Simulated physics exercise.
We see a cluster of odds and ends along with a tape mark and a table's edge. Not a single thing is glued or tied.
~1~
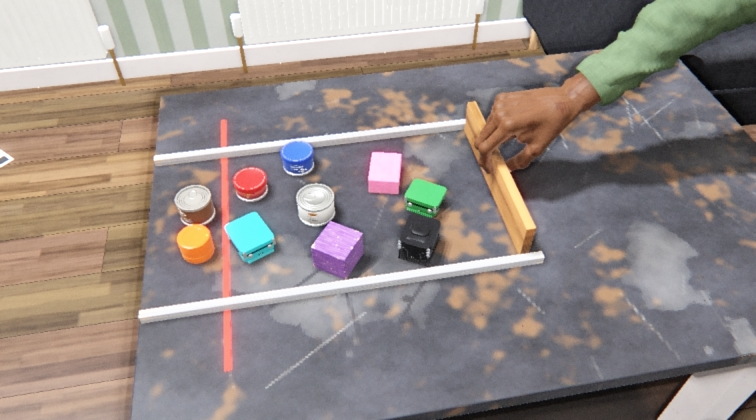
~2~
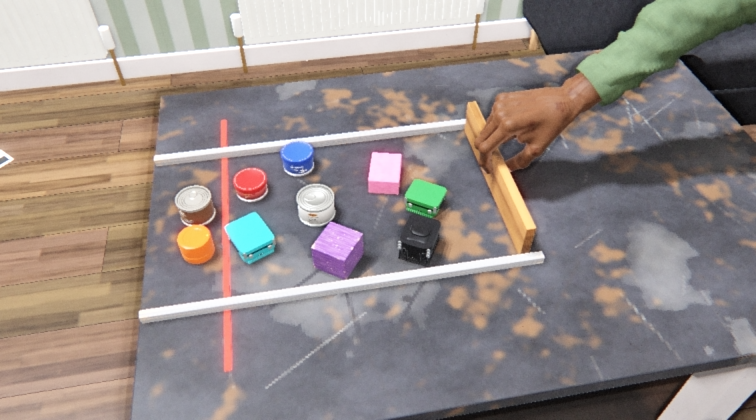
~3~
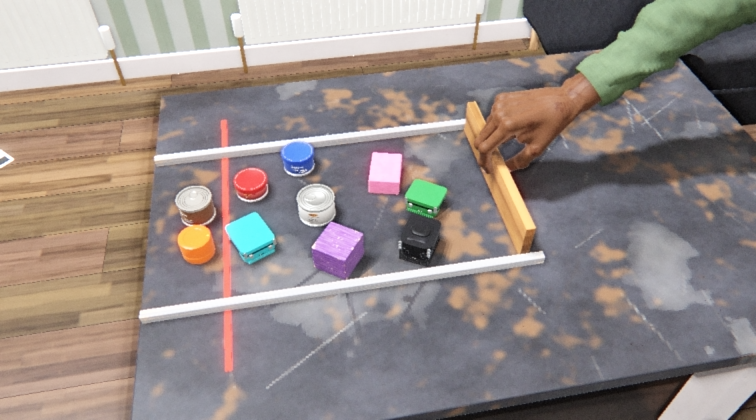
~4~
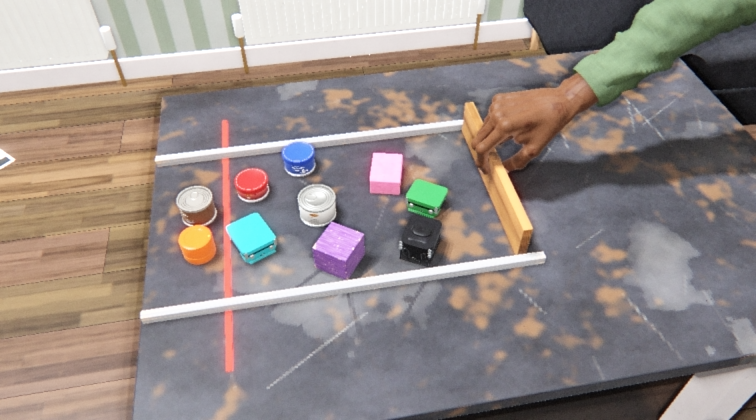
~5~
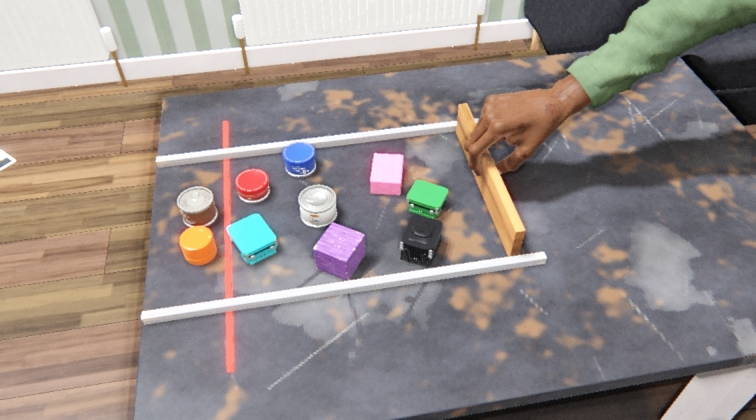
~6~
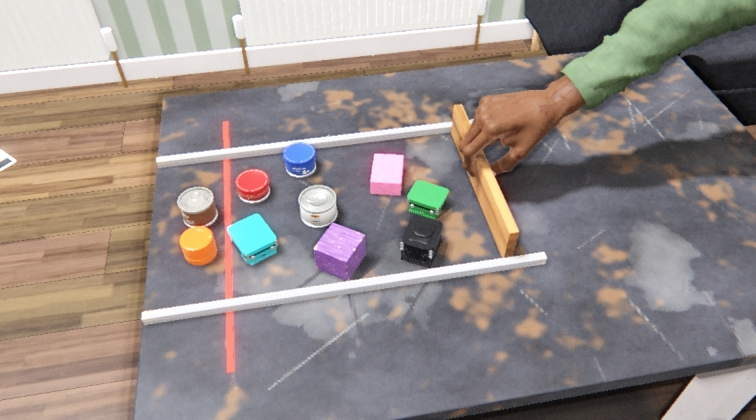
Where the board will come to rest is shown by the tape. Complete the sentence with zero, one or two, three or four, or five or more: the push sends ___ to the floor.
The push sends one or two to the floor.
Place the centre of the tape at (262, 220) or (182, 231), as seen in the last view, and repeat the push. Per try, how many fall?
In order, 0 then 6.
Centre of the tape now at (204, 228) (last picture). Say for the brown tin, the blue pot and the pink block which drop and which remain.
In short: Brown tin gone, blue pot safe, pink block safe.
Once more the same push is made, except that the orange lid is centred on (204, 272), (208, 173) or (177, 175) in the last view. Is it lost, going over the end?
Going through them in order, it ends up falling, it keeps its spot, and it keeps its spot.
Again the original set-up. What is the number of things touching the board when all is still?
Result: 4 in all.
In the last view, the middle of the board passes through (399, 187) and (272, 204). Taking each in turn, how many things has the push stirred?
At the first spot 3, then 10.
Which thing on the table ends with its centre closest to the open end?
The answer is the brown tin.
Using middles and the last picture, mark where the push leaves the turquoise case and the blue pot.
The first comes to rest at (160, 254), and the second at (210, 171).
Soon after, none off yet; brown tin at rest near (198, 208); orange lid at rest near (199, 246); turquoise case at rest near (253, 240).
After that, none off yet; brown tin displaced a little near (184, 208); orange lid displaced about its own width near (159, 257); turquoise case displaced about its own width near (198, 248).
In the end, the number that fall off is one or two; gone, orange lid.
